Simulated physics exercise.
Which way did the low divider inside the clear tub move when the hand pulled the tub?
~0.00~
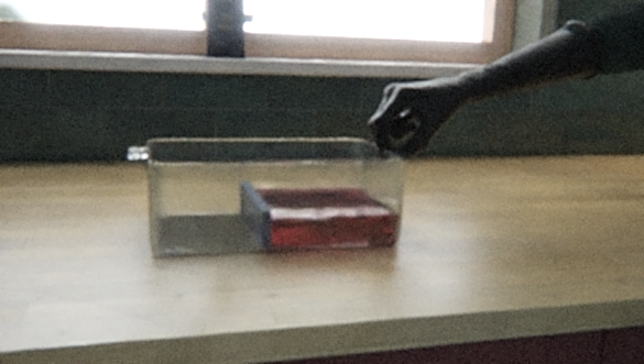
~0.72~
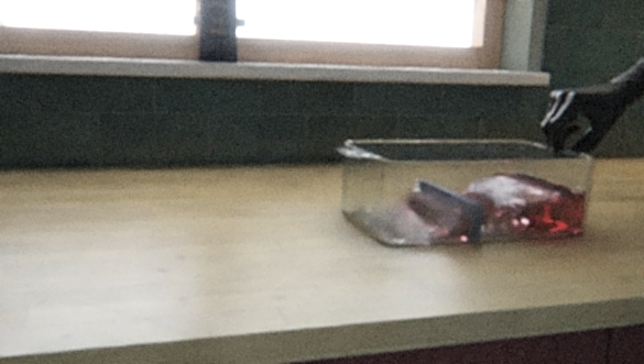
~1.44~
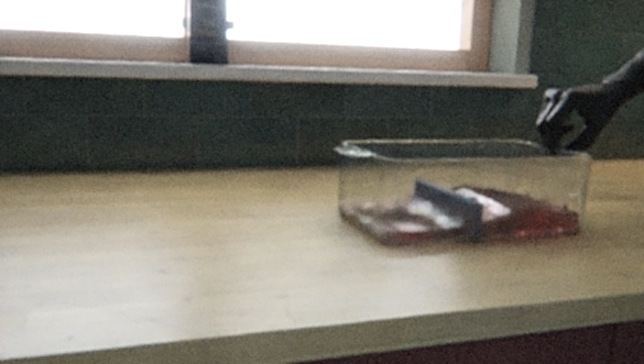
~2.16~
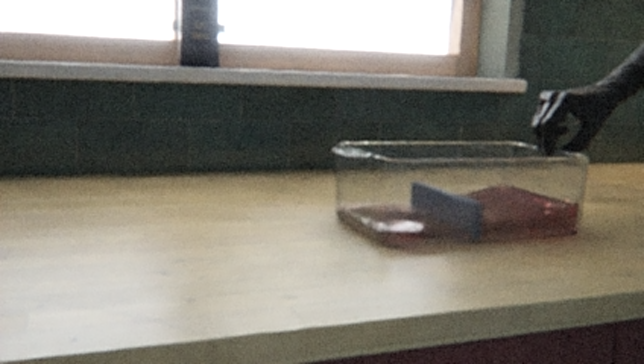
The low divider moved to the right, along with the tub.
